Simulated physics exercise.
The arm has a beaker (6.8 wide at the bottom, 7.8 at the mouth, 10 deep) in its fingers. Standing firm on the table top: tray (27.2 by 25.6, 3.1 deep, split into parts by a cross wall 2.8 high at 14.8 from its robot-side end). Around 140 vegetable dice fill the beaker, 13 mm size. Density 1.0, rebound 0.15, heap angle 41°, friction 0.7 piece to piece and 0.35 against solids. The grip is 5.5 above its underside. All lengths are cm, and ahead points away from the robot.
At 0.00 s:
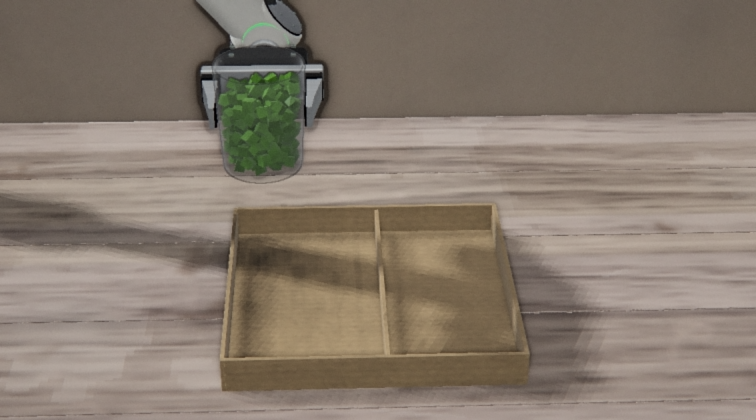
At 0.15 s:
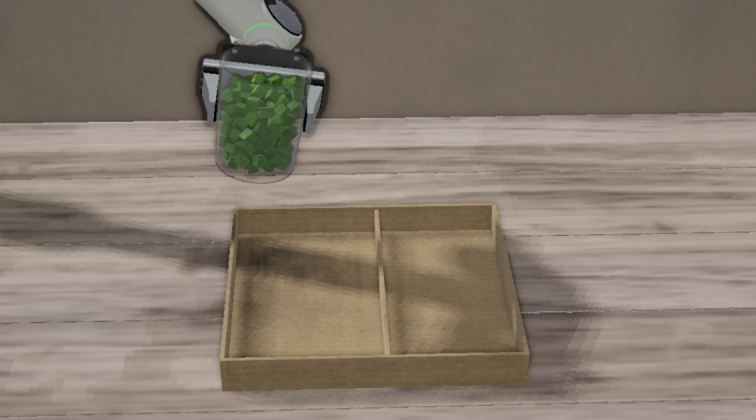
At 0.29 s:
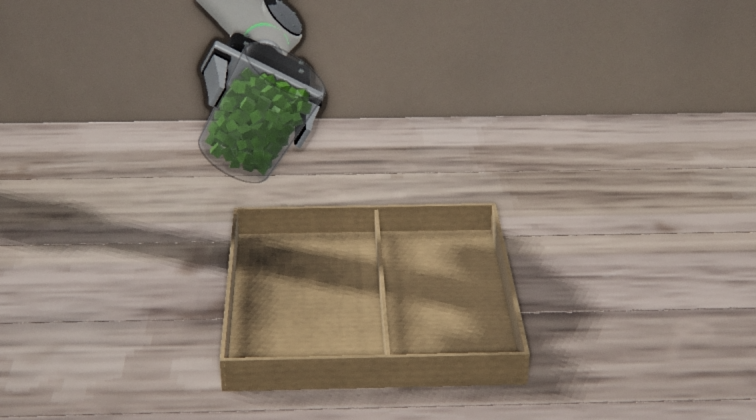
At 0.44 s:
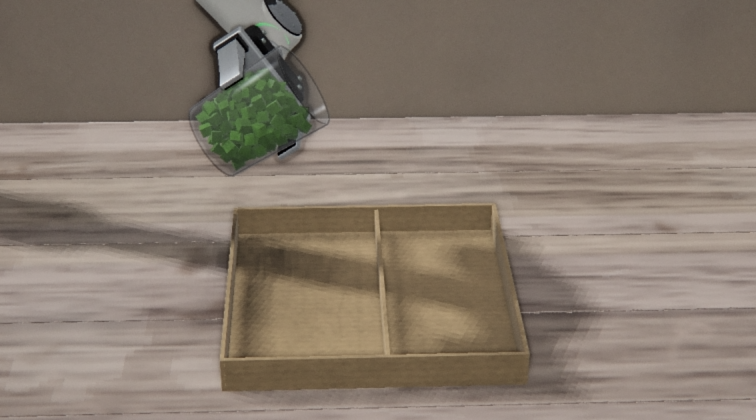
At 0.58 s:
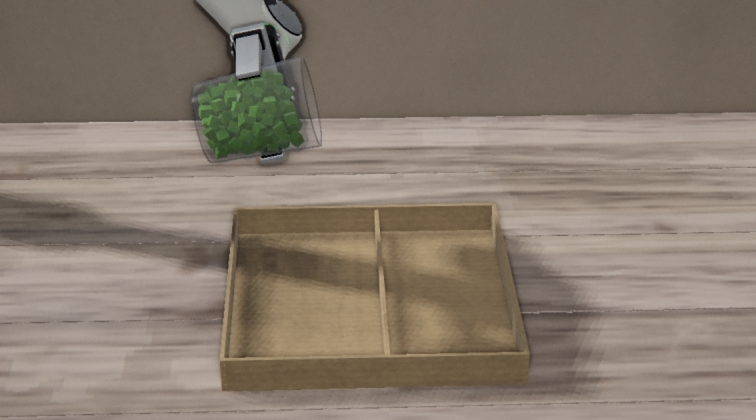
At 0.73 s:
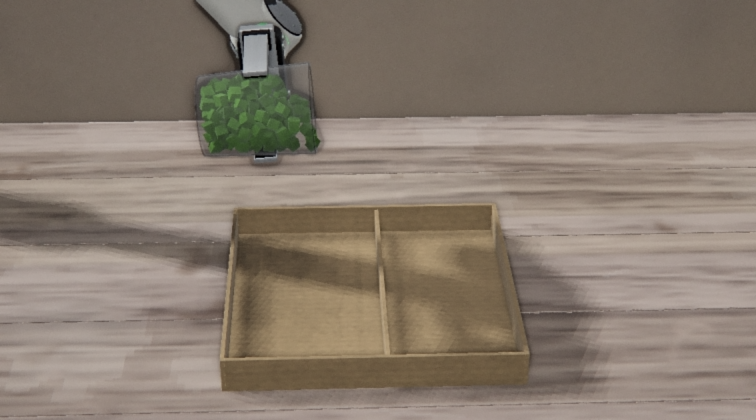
A white and grey robot arm reaches in from the upper left, gripping a clear beaker of green vegetable dice, seen by a still camera from above and in front. Below it, an empty tan tray with two compartments sits on a pale wood-grain tabletop before a brown wall. The gripper steadily rotates the beaker from upright to nearly sideways, and the dice shift inside it.
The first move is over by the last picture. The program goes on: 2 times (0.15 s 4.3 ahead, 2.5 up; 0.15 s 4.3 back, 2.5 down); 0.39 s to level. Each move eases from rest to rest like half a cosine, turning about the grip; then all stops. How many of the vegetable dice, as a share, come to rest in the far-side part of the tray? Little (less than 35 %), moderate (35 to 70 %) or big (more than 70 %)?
A moderate share, 35 to 70 %, ends in the far-side part of the tray.
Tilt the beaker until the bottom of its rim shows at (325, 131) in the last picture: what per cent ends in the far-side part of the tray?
Some 20 per cent.
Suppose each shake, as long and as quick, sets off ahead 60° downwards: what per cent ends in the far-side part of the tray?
Some 5 per cent.
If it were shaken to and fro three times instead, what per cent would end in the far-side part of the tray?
In that case some 60 per cent.
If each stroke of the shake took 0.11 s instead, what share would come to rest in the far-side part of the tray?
Then about 90 per cent.
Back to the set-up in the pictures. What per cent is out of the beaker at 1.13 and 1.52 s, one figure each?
In turn: 55, 85.
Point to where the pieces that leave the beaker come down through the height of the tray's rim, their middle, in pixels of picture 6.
Around (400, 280).
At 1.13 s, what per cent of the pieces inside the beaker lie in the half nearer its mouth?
Roughly 60 per cent.
By 1.13 s, tilted 86° forward, highest piece 23 above the table; 63 in the beaker, 46 in the far-side part, 24 in the robot-side part, 7 in flight or on a rim.
By 1.52 s, tilted 44° forward, highest piece 23 above the table; 78 in the far-side part, 42 in the robot-side part, 20 in the beaker.
By 1.92 s, level, highest piece 19 above the table; 78 in the far-side part, 42 in the robot-side part, 20 in the beaker.
By 2.97 s, level, highest piece 19 above the table; 78 in the far-side part, 42 in the robot-side part, 20 in the beaker.
Final count, 78 in the far-side part, 42 in the robot-side part, 20 in the beaker. That is 56 % in the far-side part of the tray.
